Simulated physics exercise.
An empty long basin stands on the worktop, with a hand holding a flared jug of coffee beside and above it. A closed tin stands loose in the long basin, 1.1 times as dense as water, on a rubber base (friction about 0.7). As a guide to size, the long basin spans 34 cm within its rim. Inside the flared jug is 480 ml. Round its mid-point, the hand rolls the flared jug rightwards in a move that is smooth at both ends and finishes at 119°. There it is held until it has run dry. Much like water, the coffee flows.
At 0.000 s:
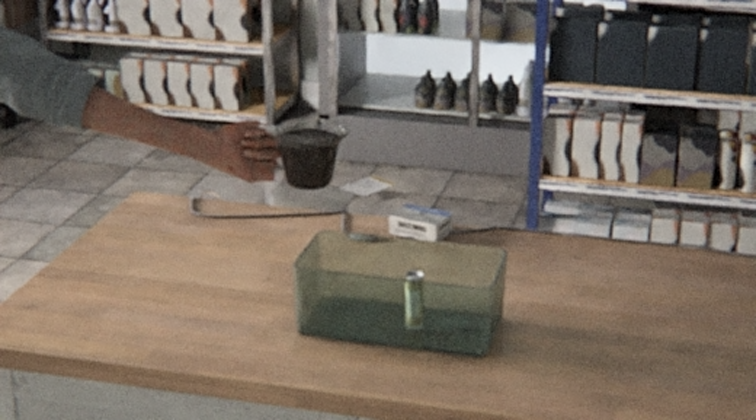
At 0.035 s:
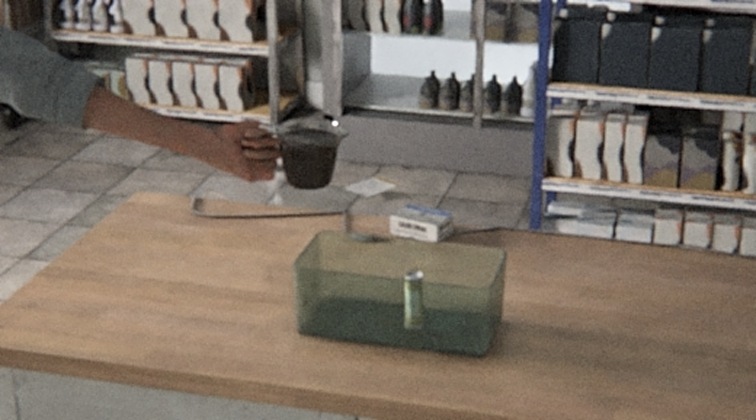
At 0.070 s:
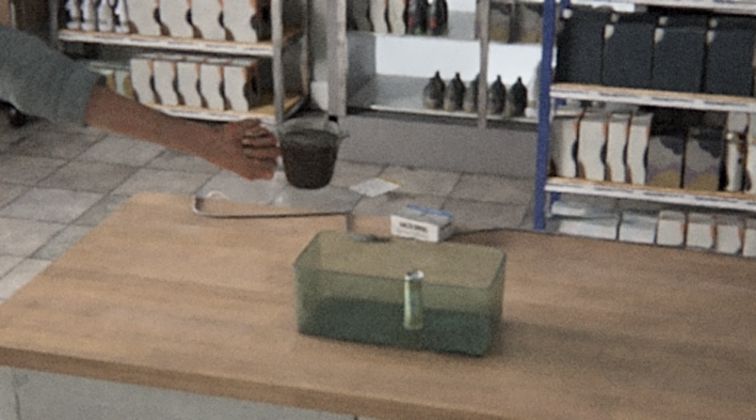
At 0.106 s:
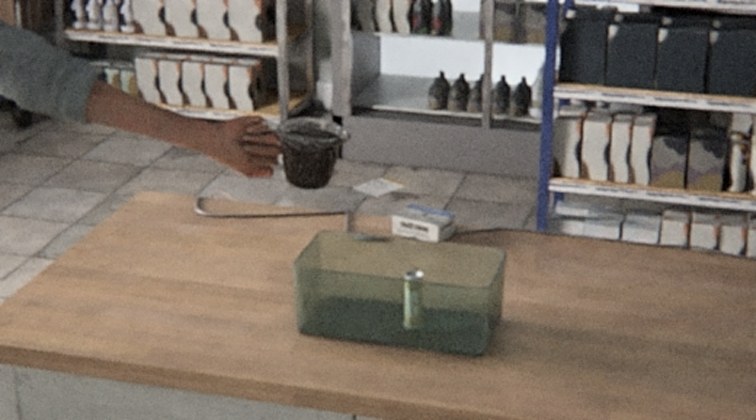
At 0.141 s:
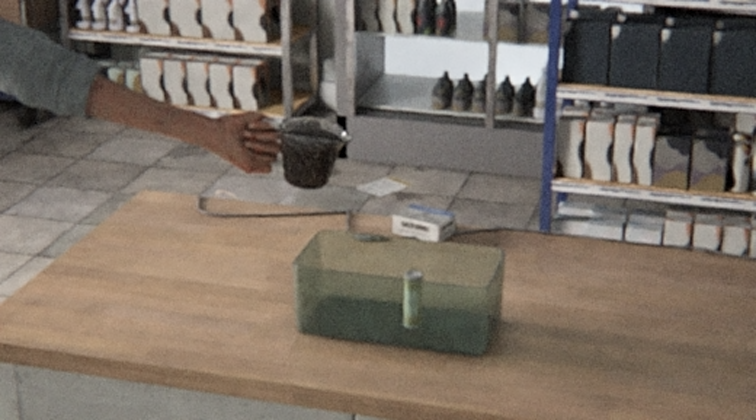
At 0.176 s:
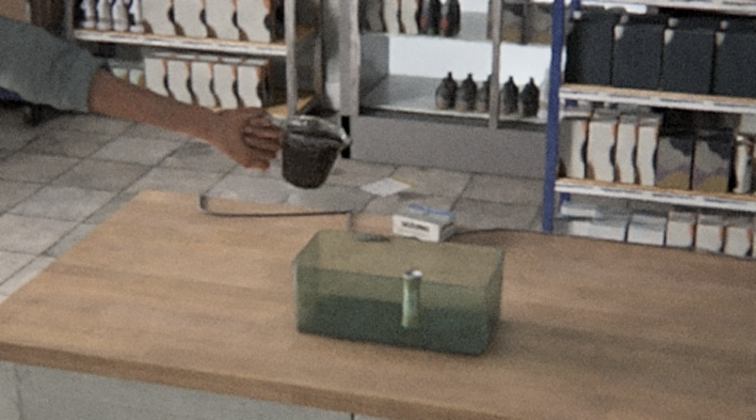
A hand holds a dark jug above and beside a green basin, slowly tilting it rightward.
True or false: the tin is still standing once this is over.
True.
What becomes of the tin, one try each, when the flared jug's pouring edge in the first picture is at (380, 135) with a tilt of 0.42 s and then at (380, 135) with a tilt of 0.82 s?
First it tips over; then it tips over.
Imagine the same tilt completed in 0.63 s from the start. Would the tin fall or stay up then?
Result: Tin still standing.
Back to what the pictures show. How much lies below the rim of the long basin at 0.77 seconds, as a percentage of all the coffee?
Some 86 percent of the total.
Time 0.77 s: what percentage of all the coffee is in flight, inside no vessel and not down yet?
In-air share: About 12 %.
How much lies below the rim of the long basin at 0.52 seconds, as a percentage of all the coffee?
About 10%.
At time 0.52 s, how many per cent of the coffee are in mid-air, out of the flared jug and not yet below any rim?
Some 36 % is the figure.
After 0.52 s the tilt is 84° and 54 per cent is still to pour; the tin stands where it began.
After 0.77 s the tilt is 118° and 2 per cent is still to pour; the tin stands where it began.
After 1.03 s the tilt is 119° and 0 per cent is still to pour; the tin stands where it began.
After 1.32 s the tilt is 119° and 0 per cent is still to pour; the tin stands where it began.
In the end the tin stands where it began.
